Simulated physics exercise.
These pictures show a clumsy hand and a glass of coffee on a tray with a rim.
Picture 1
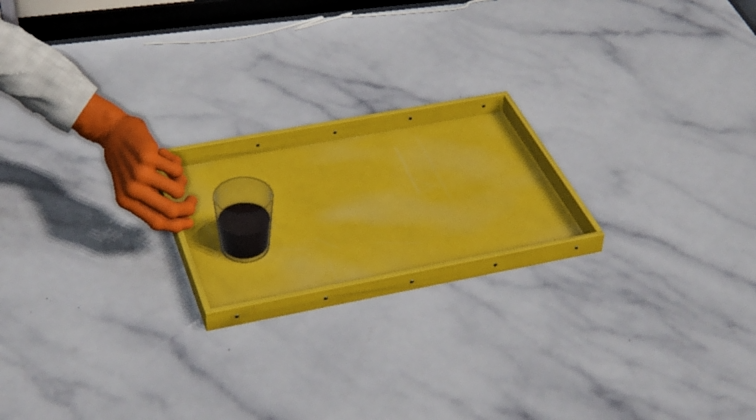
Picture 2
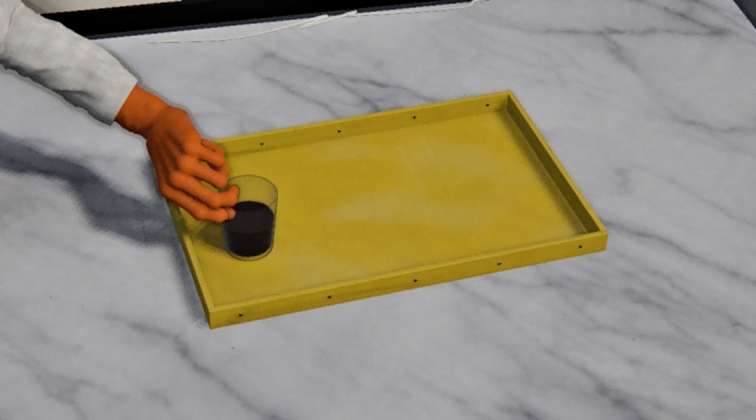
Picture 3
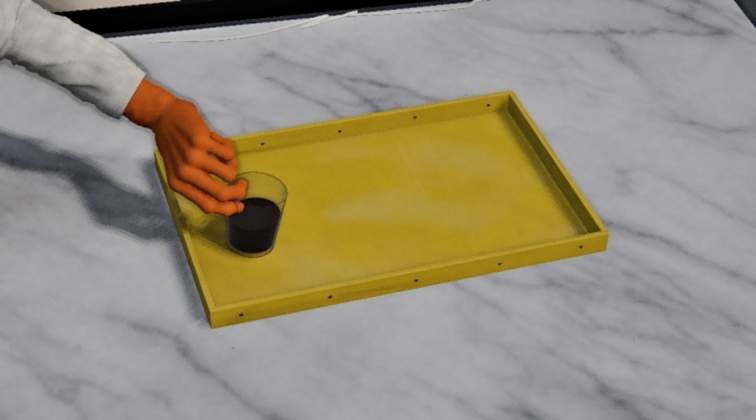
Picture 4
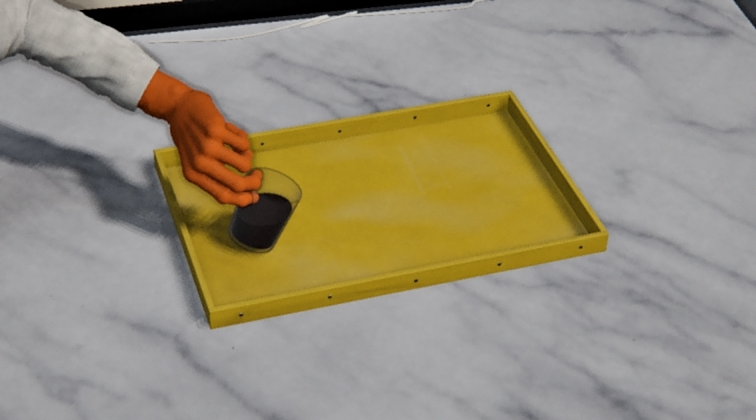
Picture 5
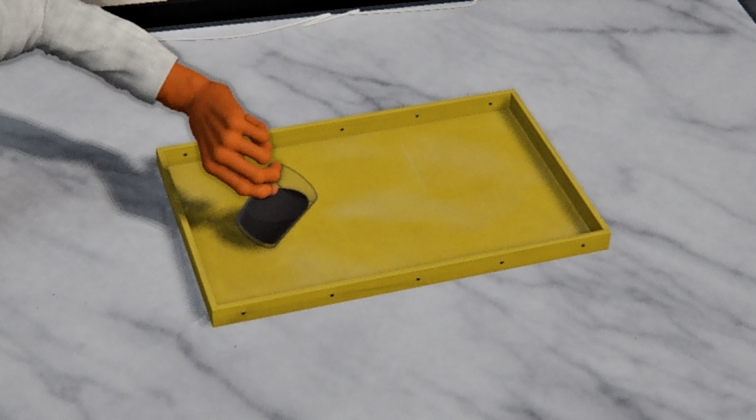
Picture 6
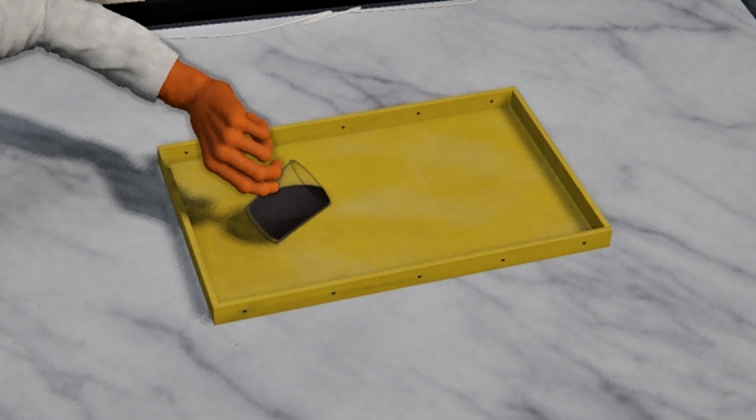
To begin with, a glass about half full of dark coffee stands upright near the left end of a yellow rimmed tray on a marble surface, beside an orange hand. The hand moves right and pushes the glass near its top, and the glass leans further and further to the right.
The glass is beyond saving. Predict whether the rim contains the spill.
The tray keeps it.
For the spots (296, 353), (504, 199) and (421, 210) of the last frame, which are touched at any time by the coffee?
Well, the first one is left alone, the second one is gotten to, and the last one is gotten to.
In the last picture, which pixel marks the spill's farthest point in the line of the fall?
(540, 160), more or less.
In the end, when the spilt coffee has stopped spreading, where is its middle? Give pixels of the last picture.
Resting centre: Around (478, 189).
Soon after, the glass lies in the tray; the puddle covers about as much as a plate; all of it is inside the rim.
Later, the puddle covers about as much as a tray; all of it is inside the rim.
In the end, the puddle covers about as much as a tray; all of it is inside the rim.
